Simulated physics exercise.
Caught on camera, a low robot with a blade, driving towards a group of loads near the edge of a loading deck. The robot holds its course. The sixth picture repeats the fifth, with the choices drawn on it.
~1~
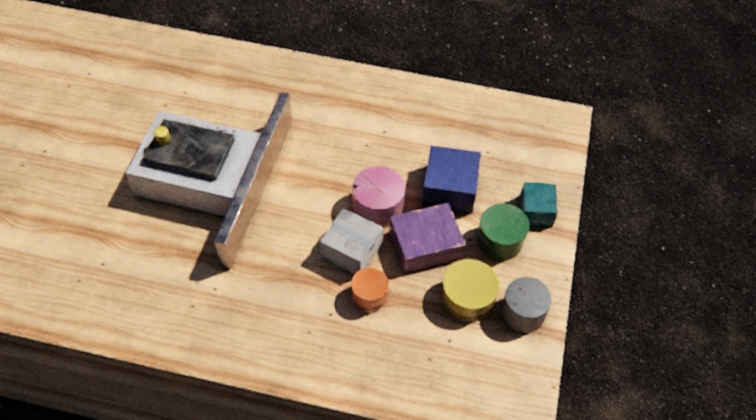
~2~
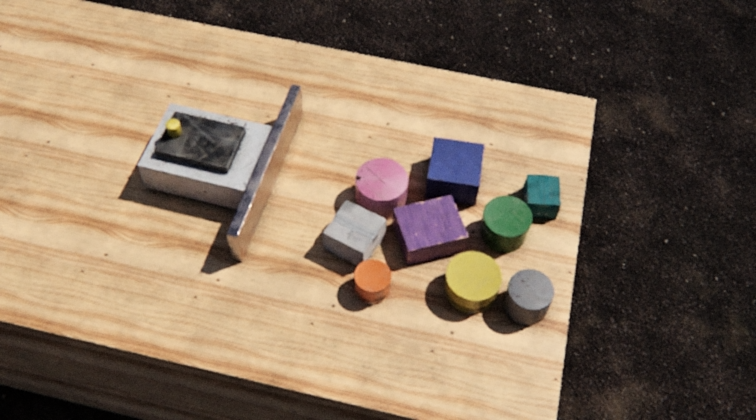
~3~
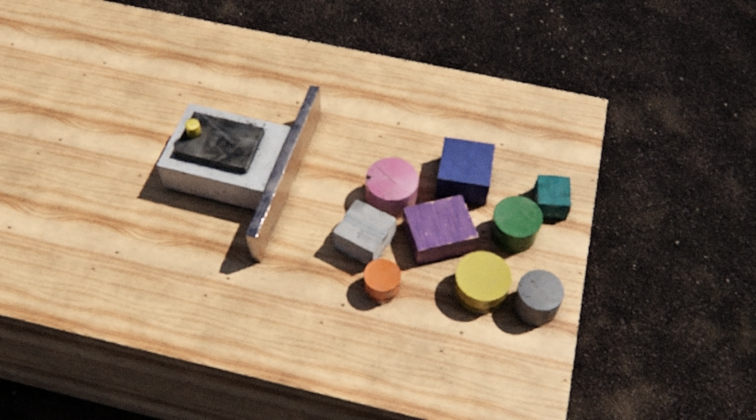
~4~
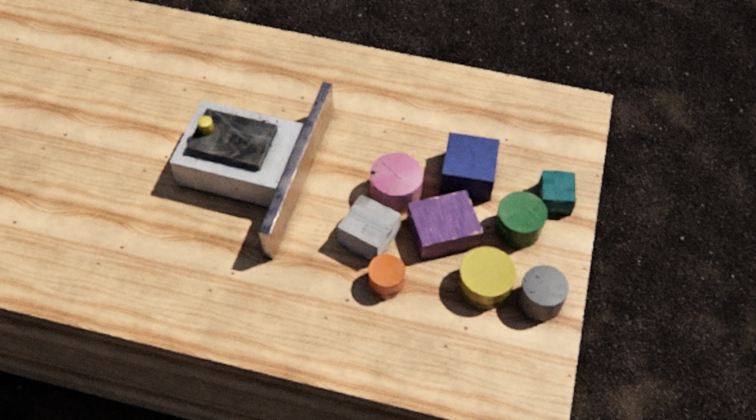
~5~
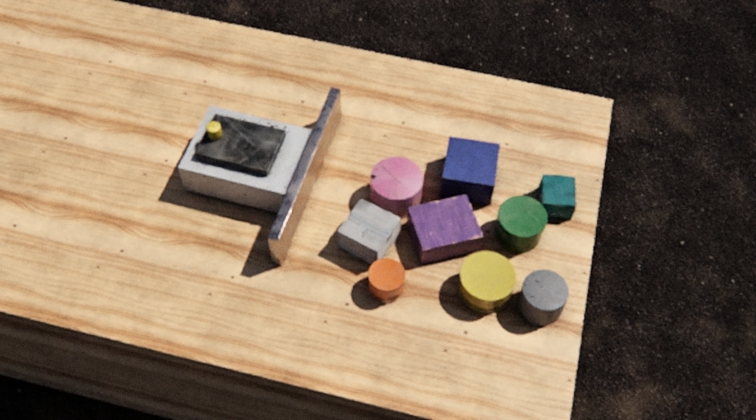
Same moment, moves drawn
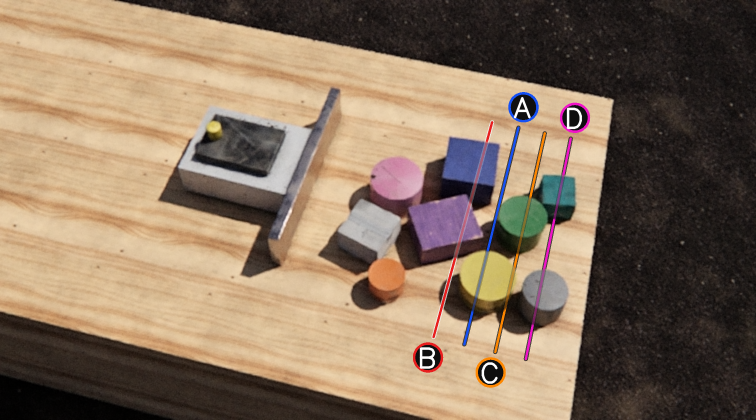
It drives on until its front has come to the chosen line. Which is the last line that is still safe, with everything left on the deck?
The farthest safe stop is B.
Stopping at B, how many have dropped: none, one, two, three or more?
The count is none.
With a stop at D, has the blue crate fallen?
By then, no.
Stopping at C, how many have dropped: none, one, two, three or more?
By then, three or more.
On the marked copy, A at (494, 227); B at (465, 221); C at (522, 233); D at (550, 239).
Following B. Soon after the start, robot (303, 157); white box (379, 233); grey canister (543, 298).
Later, robot (361, 170); turquoise parcel (563, 192); green pail (551, 227).
In the end, robot (402, 179); green pail (592, 229); grey canister (560, 304); nothing has fallen.
As for the rest, A drops the green pail; C drops the green pail, purple crate and turquoise parcel; D drops the green pail, purple crate, turquoise parcel and grey canister.
